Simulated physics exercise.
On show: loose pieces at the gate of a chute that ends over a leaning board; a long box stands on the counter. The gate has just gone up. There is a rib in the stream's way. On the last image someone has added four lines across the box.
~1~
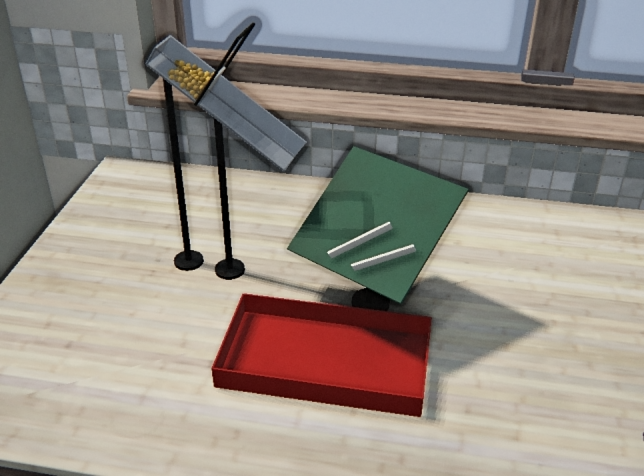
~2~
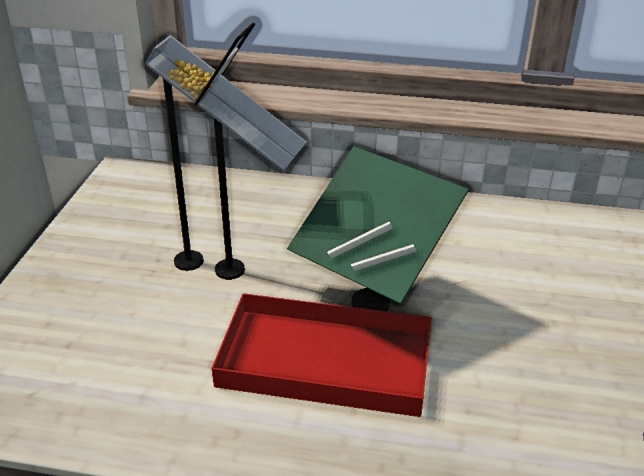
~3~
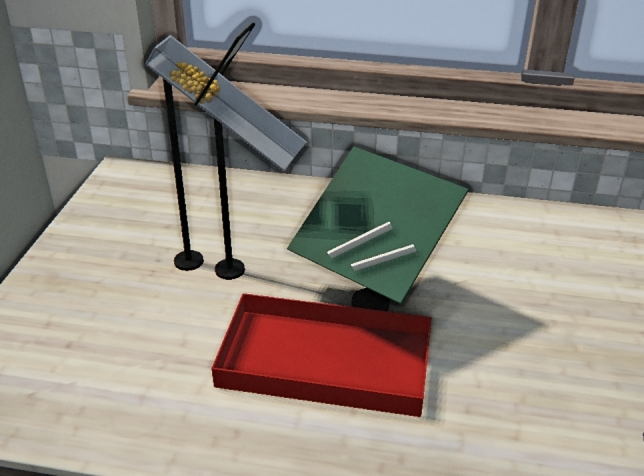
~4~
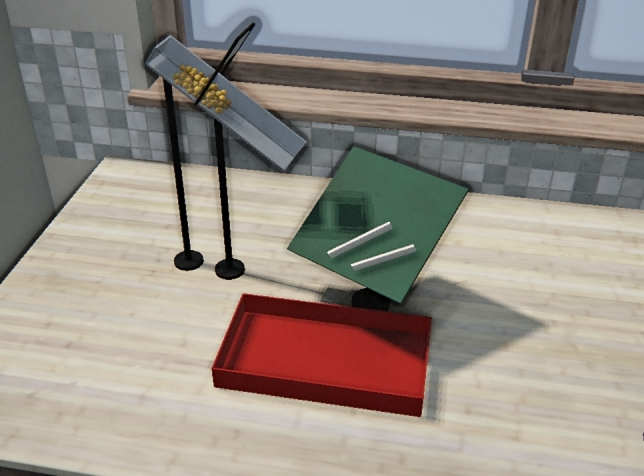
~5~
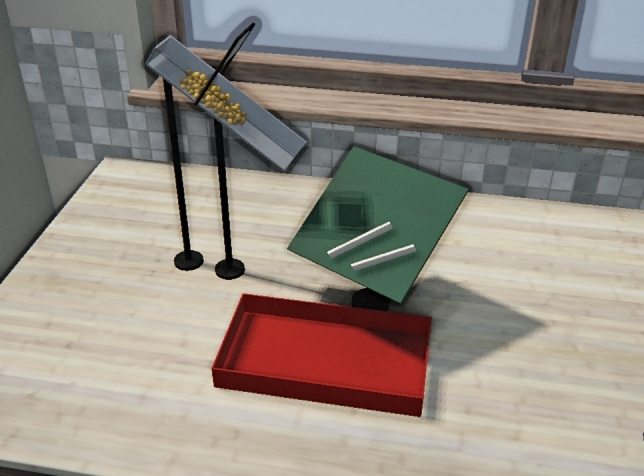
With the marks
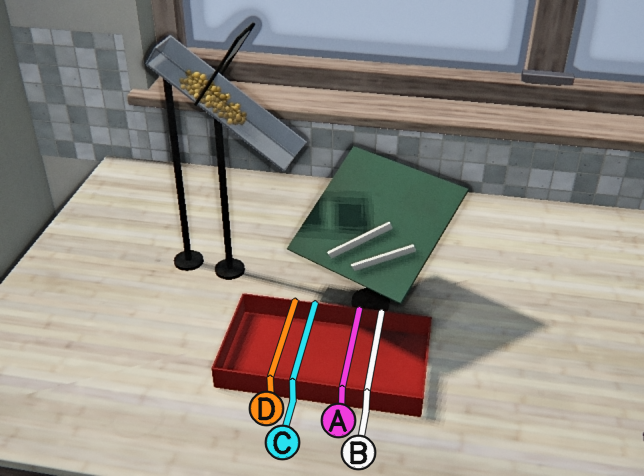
Small yellow balls slide partway down a gray chute above a green board and red box.
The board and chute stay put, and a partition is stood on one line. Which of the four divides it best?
Best: D.
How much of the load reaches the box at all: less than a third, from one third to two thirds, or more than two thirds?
It is more than two thirds.
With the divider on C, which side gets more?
Left.
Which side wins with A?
More lands on the left.
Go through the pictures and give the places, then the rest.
Load behind the gate (196, 78), puffed corn balls; lip of the chute (290, 164), sloping gently, in the first picture.
Middle of the board (375, 219), tilted fairly steeply; middle of its low edge (341, 275); of its high edge (409, 166), in the second picture.
Front corners of the box (212, 368) and (423, 398), empty; front of the load (215, 95), in the third picture.
Middle of the load (206, 87); its front (227, 106), roughly a quarter of the way to the lip; rib from (414, 245) to (351, 265); rib from (390, 222) to (328, 253), in the fourth picture.
Middle of the load (211, 94); its front (242, 122), roughly a third of the way to the lip, in the fifth picture.
On the marked copy, line A crosses the front rim at (342, 386); line B crosses the front rim at (367, 390); line C crosses the front rim at (292, 379); line D crosses the front rim at (270, 376).
With A, of what is caught, every piece on the left of the divider, not one piece on the right.
With B, of what is caught, every piece on the left of the divider, not one piece on the right.
With C, of what is caught, almost all on the left of the divider, about a tenth on the right.
With D, of what is caught, roughly half on the left of the divider, roughly half on the right.
